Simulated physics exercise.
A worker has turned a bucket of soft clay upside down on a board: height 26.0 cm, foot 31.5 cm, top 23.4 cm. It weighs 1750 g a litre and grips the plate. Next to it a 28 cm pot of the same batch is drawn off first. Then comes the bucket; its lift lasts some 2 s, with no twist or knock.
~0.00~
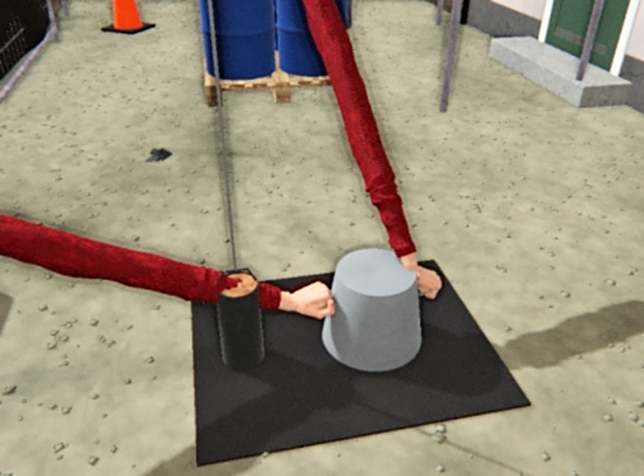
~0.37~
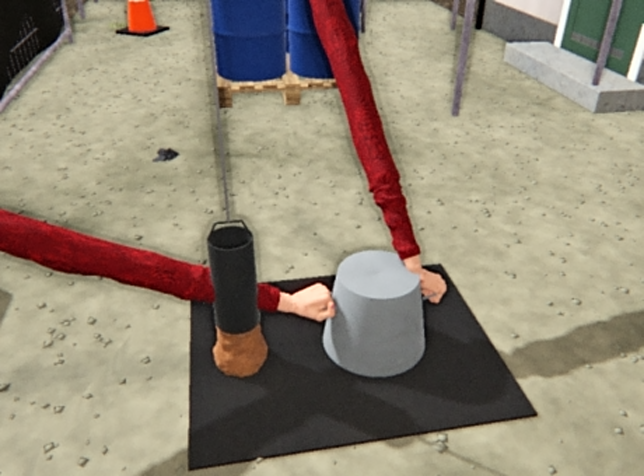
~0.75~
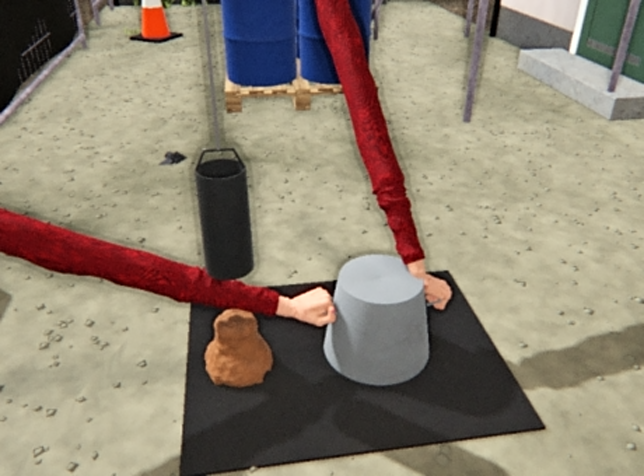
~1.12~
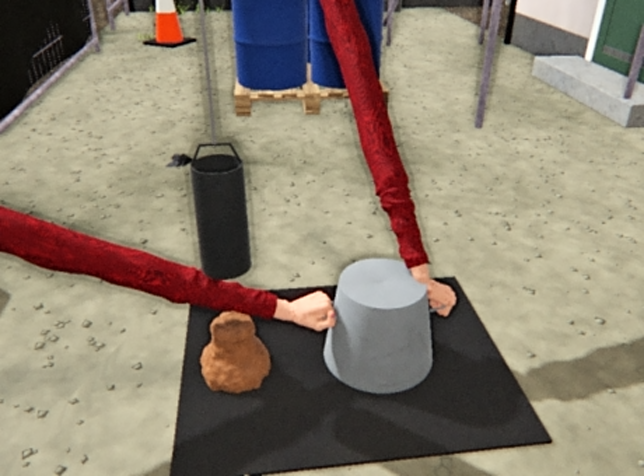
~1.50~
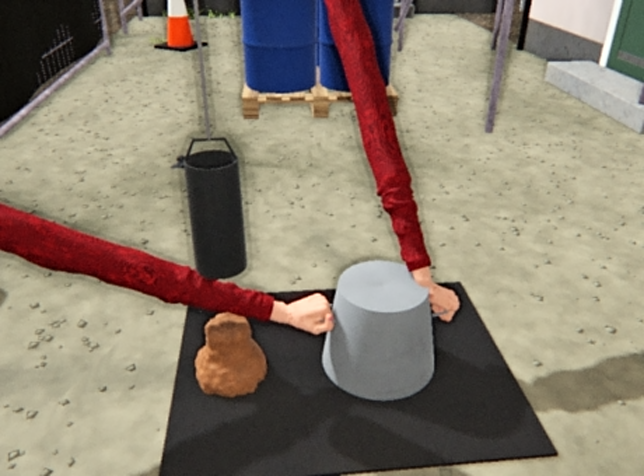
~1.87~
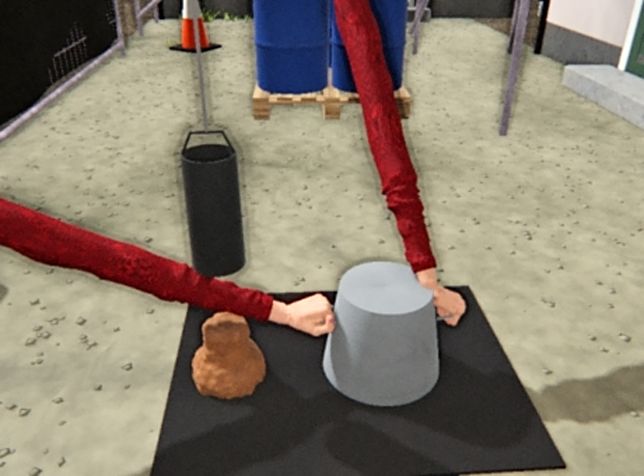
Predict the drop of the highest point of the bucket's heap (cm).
It comes to near 6 cm.
By 2.4 s, the bucket is up 6.7 cm; the soft clay has come down 2.9 cm to 23 cm and is 34 cm wide.
By 2.9 s, the bucket is up 17 cm; the soft clay has come down 6.2 cm to 20 cm and is 38 cm wide.
By 3.4 s, the bucket is up 27 cm; the soft clay has come down 6.3 cm to 20 cm and is 38 cm wide.
By 4.0 s, the bucket is clear; the soft clay has come down 6.3 cm to 20 cm and is 38 cm wide.
By 4.5 s, at rest, the bucket is clear; the soft clay has come down 6.4 cm to 20 cm and is 38 cm wide.
